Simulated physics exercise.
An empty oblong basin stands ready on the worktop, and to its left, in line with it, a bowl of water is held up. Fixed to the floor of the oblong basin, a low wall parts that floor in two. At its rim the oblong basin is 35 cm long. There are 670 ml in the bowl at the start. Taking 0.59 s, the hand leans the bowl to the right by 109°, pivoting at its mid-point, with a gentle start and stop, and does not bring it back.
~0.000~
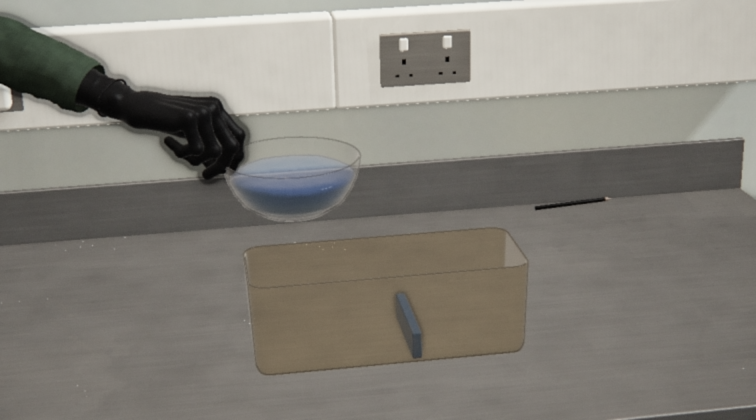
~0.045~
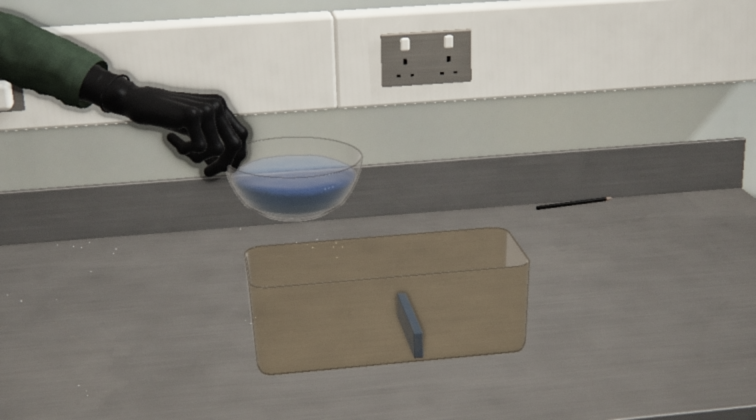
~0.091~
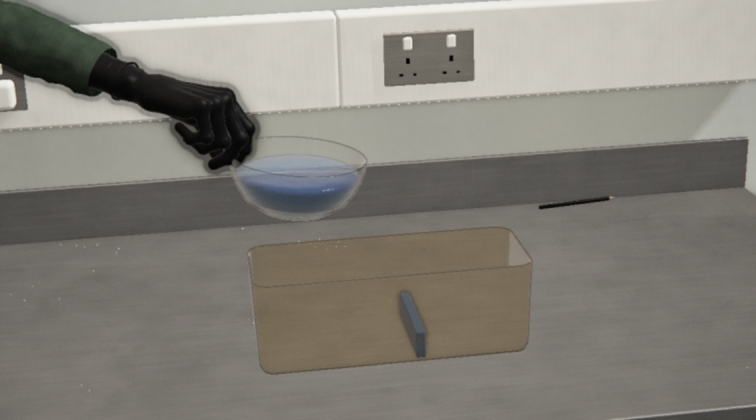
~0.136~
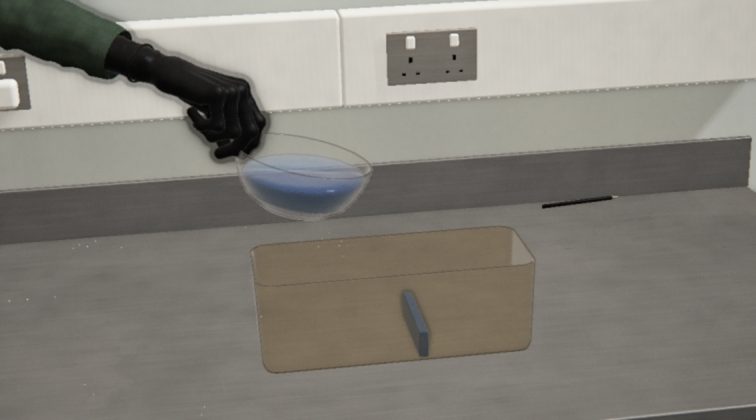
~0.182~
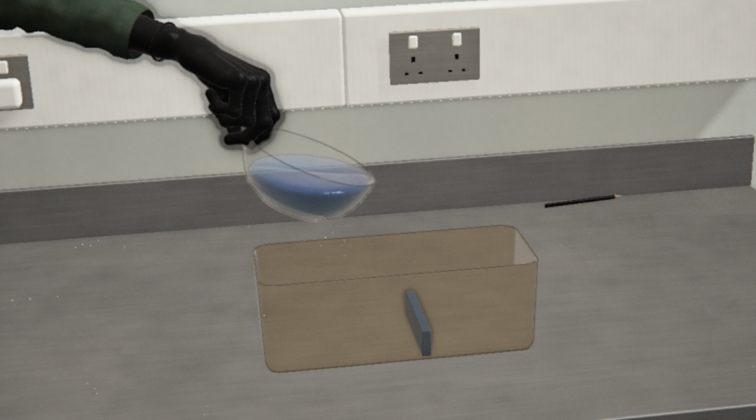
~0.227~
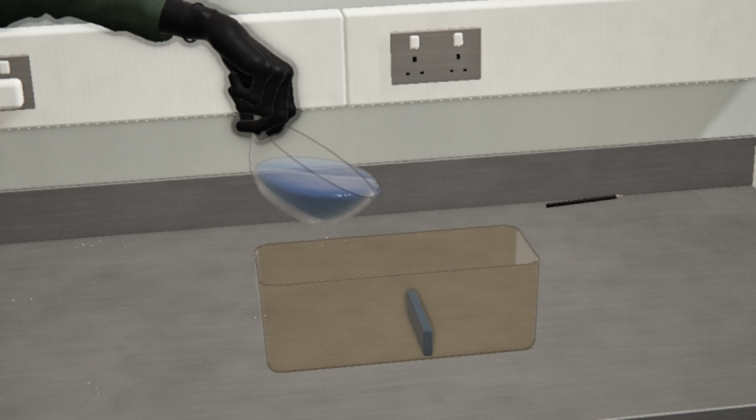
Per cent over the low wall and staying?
30 per cent.
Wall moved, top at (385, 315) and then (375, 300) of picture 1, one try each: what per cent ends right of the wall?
One try each: Around 50 percent and then around 60 percent.
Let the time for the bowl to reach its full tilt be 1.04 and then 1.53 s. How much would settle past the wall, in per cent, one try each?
In order, 40 and 50 per cent.
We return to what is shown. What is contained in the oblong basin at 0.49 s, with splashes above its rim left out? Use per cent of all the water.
I'd put it near 80 percent.
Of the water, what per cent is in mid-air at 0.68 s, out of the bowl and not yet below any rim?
Something like 7 per cent of the total.
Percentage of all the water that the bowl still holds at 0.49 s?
I'd estimate some 5 % remains.
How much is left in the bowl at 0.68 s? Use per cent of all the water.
What remains is about 0 percent of it all.
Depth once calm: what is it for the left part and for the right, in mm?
On the left it stands about 16 mm, on the right about 12 mm.
By 0.49 s the tilt is 101° and 5 per cent is still to pour, 62 is left of the wall and 18 right of it.
By 0.68 s the tilt is 109° and 0 per cent is still to pour, 65 is left of the wall and 27 right of it.
By 0.87 s the tilt is 109° and 0 per cent is still to pour, 62 is left of the wall and 30 right of it.
By 1.09 s the tilt is 109° and 0 per cent is still to pour, 63 is left of the wall and 30 right of it.
At rest 63 per cent lies left of the wall, 30 right of it and 7 outside.
